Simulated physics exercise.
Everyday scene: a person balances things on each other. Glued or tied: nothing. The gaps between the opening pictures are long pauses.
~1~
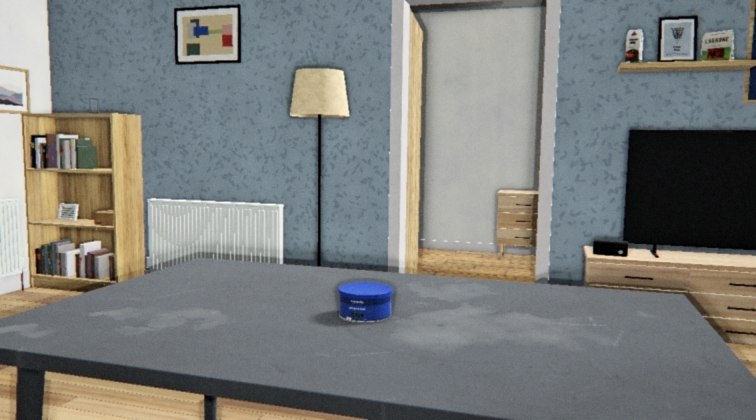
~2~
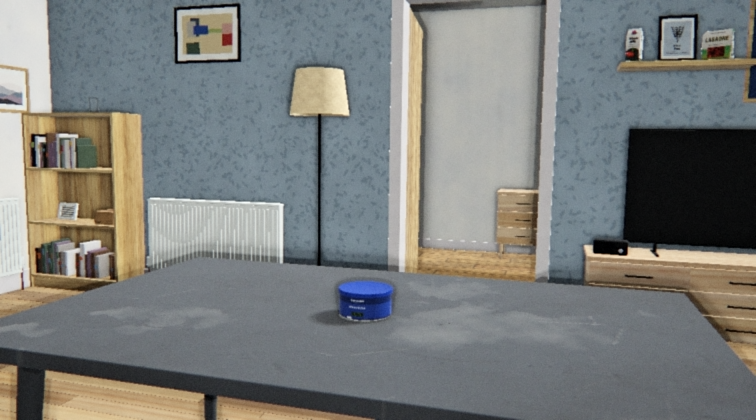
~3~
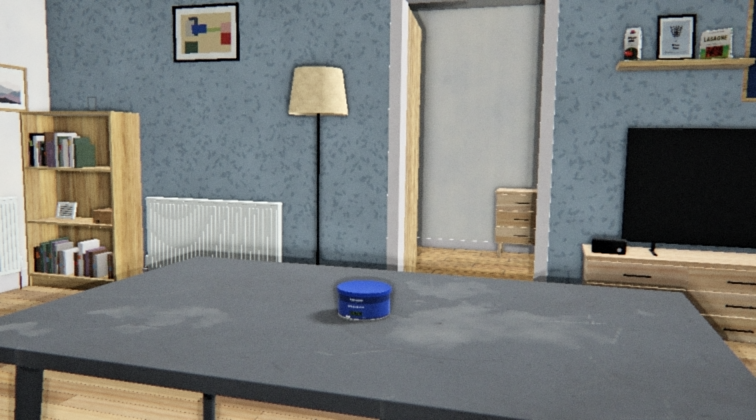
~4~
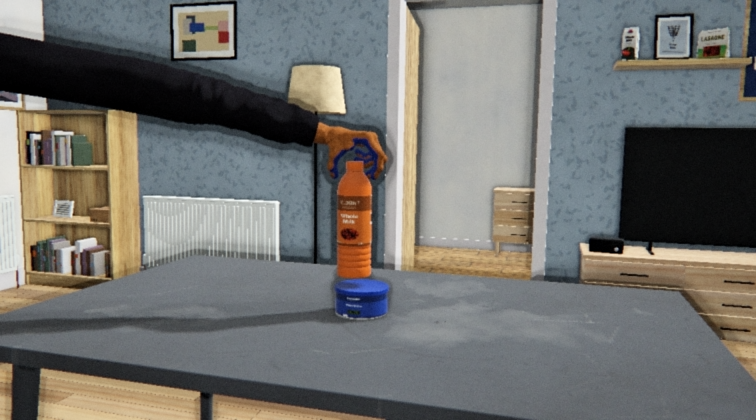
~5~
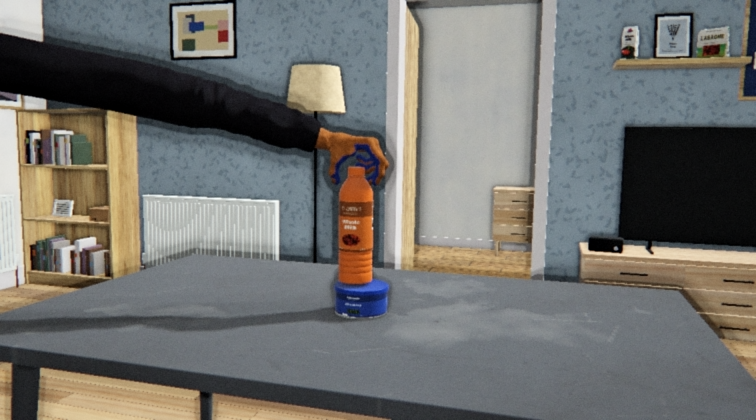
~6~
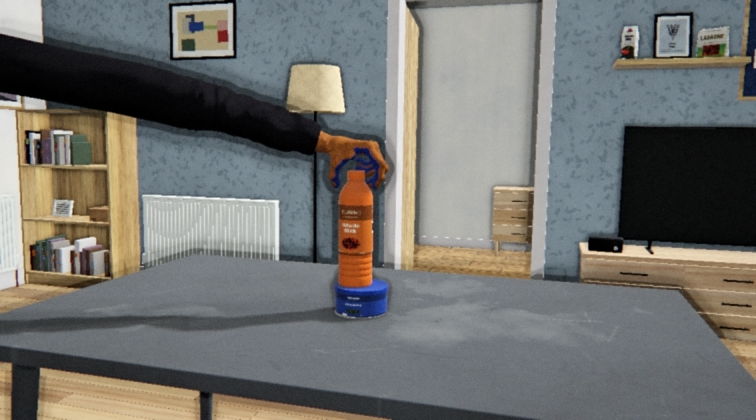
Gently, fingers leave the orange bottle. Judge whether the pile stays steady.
Nothing falls.
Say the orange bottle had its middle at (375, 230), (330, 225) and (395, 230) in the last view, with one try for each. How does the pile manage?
Well, in the first case it stays steady, in the second it tumbles down, and in the third it tumbles down.
Then, 0.20 s past the last view, nothing moves.
Then, 0.40 s past the last view, orange bottle resting near (356, 228).
Finally, both still in place. Final places as the last picture's camera would see them, orange bottle near (356, 228). The pile holds.
